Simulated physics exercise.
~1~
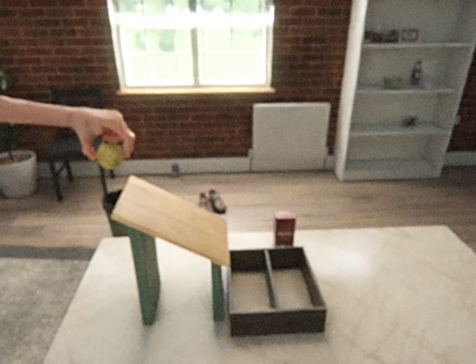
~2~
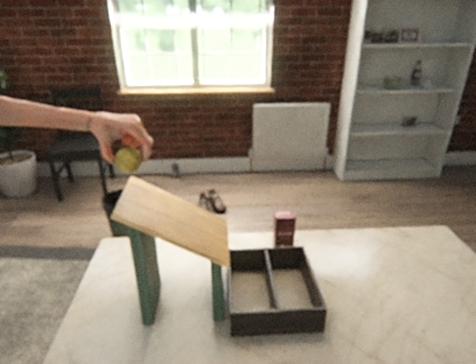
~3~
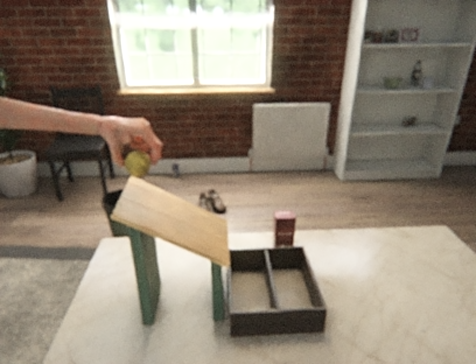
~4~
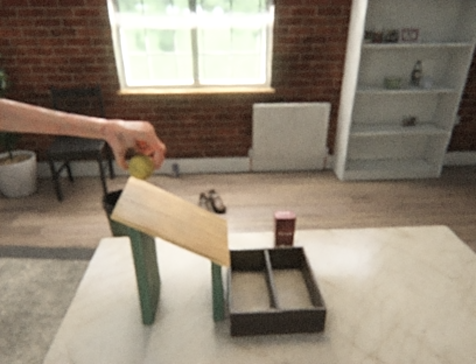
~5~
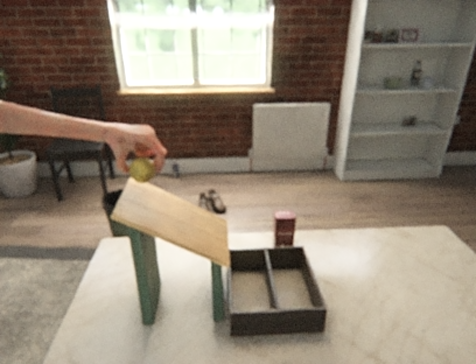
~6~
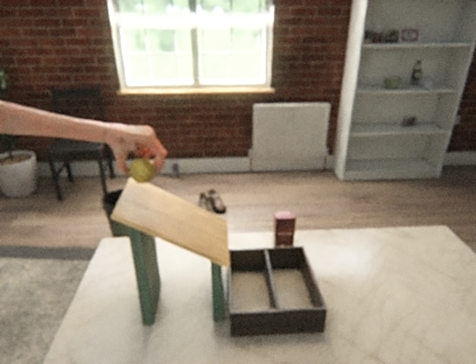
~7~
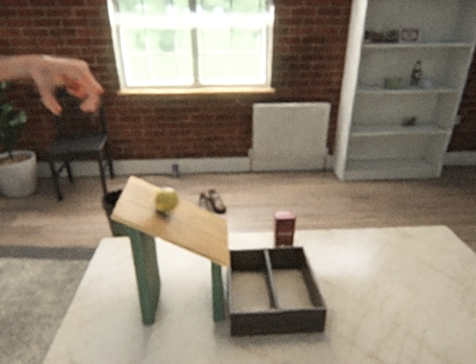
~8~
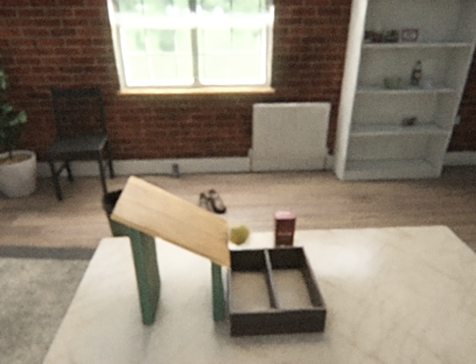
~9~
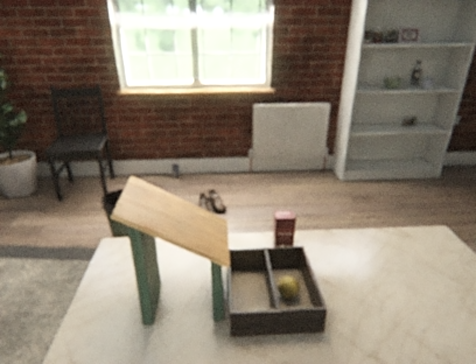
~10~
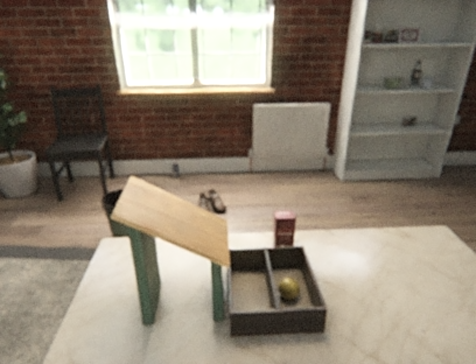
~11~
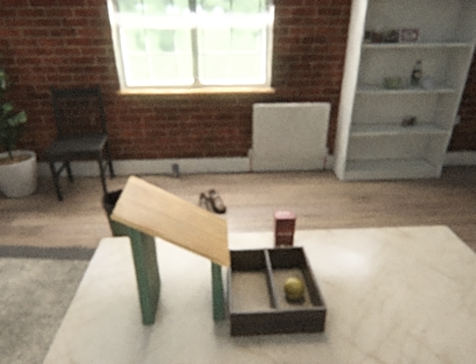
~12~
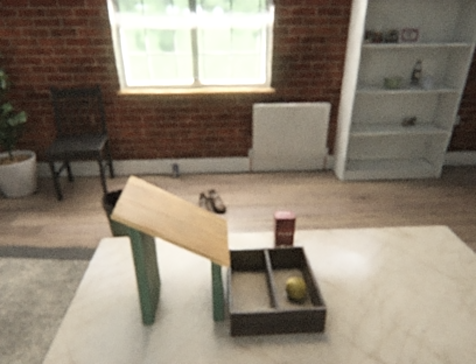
We see a hand hold a yellow ball above a sloping wooden board, then let go and withdraw; the ball moves down the slope and off its end into the farther bay of a dark divided tray, where it settles, while a red carton stays in place.
